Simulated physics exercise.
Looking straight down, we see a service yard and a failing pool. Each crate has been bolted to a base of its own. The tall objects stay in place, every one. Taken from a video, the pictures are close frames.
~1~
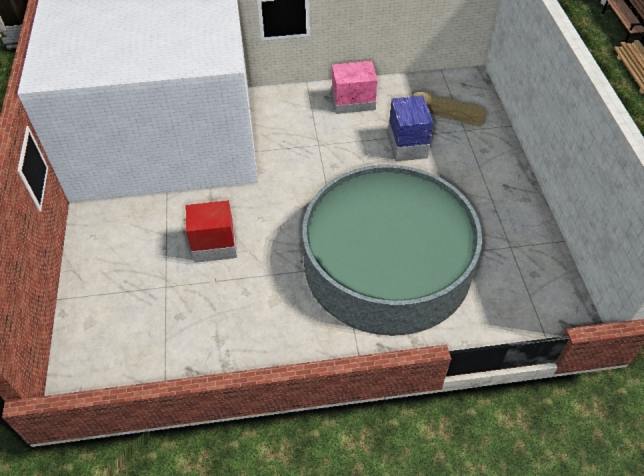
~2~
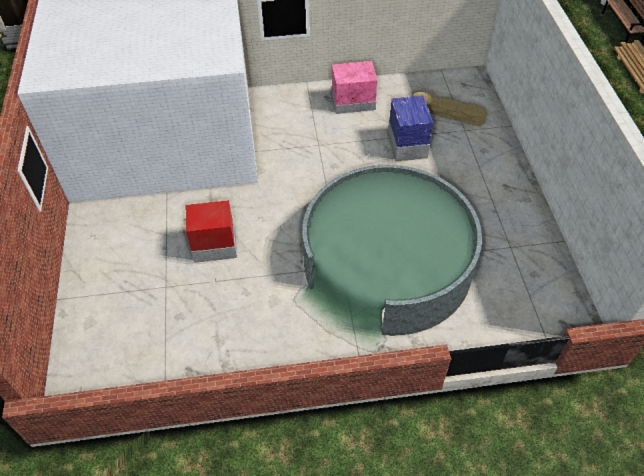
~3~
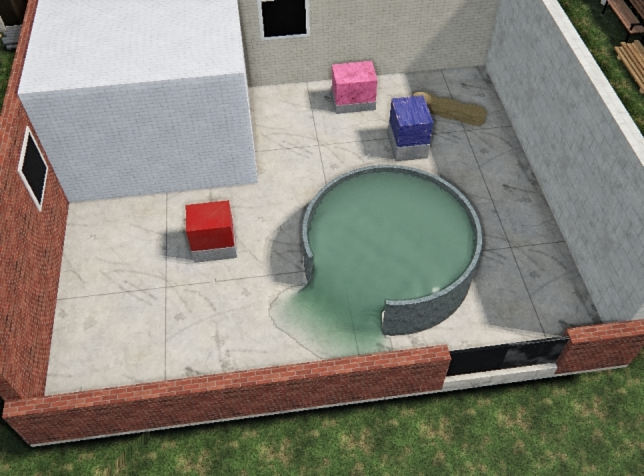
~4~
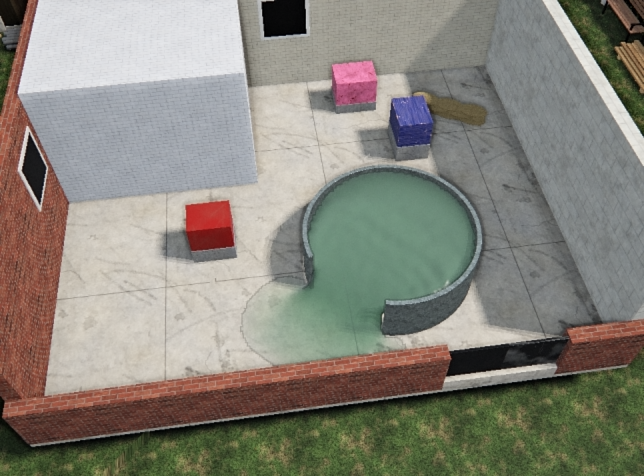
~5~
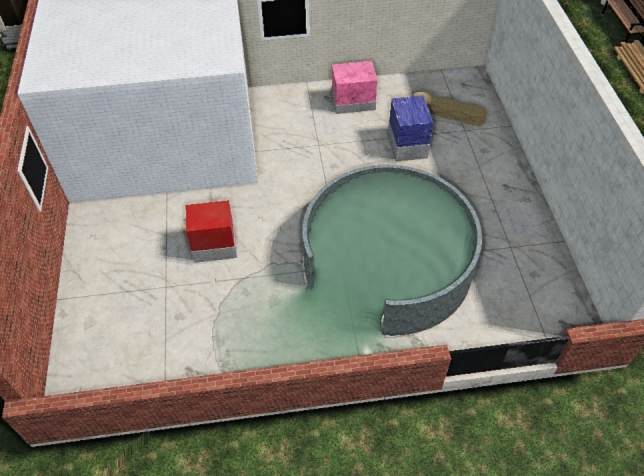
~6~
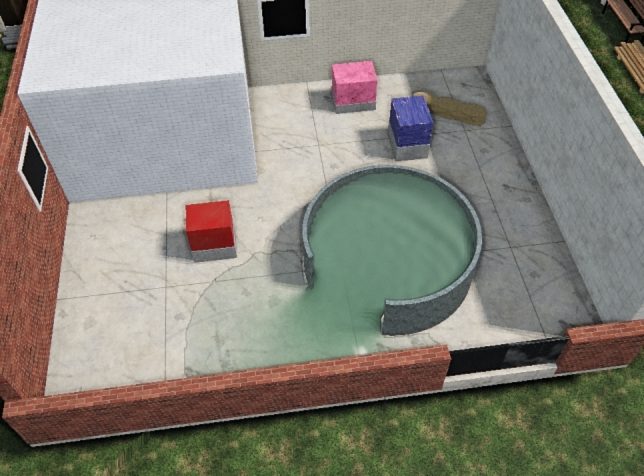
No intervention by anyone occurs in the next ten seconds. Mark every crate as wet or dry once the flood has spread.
Blue crate: Dry, red crate: Dry, pink crate: Dry.
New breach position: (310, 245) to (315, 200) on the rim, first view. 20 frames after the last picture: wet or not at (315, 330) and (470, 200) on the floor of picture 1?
Untouched, untouched.
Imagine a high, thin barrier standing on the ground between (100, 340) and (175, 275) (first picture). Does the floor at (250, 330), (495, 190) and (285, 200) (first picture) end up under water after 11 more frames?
As listed: Wet, clear, dry.
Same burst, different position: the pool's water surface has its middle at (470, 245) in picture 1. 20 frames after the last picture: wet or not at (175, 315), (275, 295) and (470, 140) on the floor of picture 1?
First drenched; next drenched; last unwetted.
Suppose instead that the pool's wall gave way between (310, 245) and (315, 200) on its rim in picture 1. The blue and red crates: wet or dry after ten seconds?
As it turns out, the blue is left untouched, and the red gets overtopped.
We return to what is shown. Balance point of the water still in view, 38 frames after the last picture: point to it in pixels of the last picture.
(271, 270).
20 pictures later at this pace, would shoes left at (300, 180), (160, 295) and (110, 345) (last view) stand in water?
Going through them in order, I'd say clear, drenched and drenched.
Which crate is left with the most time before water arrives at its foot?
That is the pink one.
A moment on, water covers 25 % of the floor; the blue crate not reached, the red crate water round its plinth, the pink crate not reached.
Next, water covers 35 % of the floor; the blue crate not reached, the red crate water round its plinth, the pink crate not reached.
Then, water covers 45 % of the floor; the blue crate not reached, the red crate water round its plinth, the pink crate not reached.
Later, water covers 75 % of the floor; the blue crate water round its plinth, the red crate water round its plinth, the pink crate not reached.
In the end, water covers 95 % of the floor; the blue crate stayed above the water, the red crate stayed above the water, the pink crate stayed above the water.
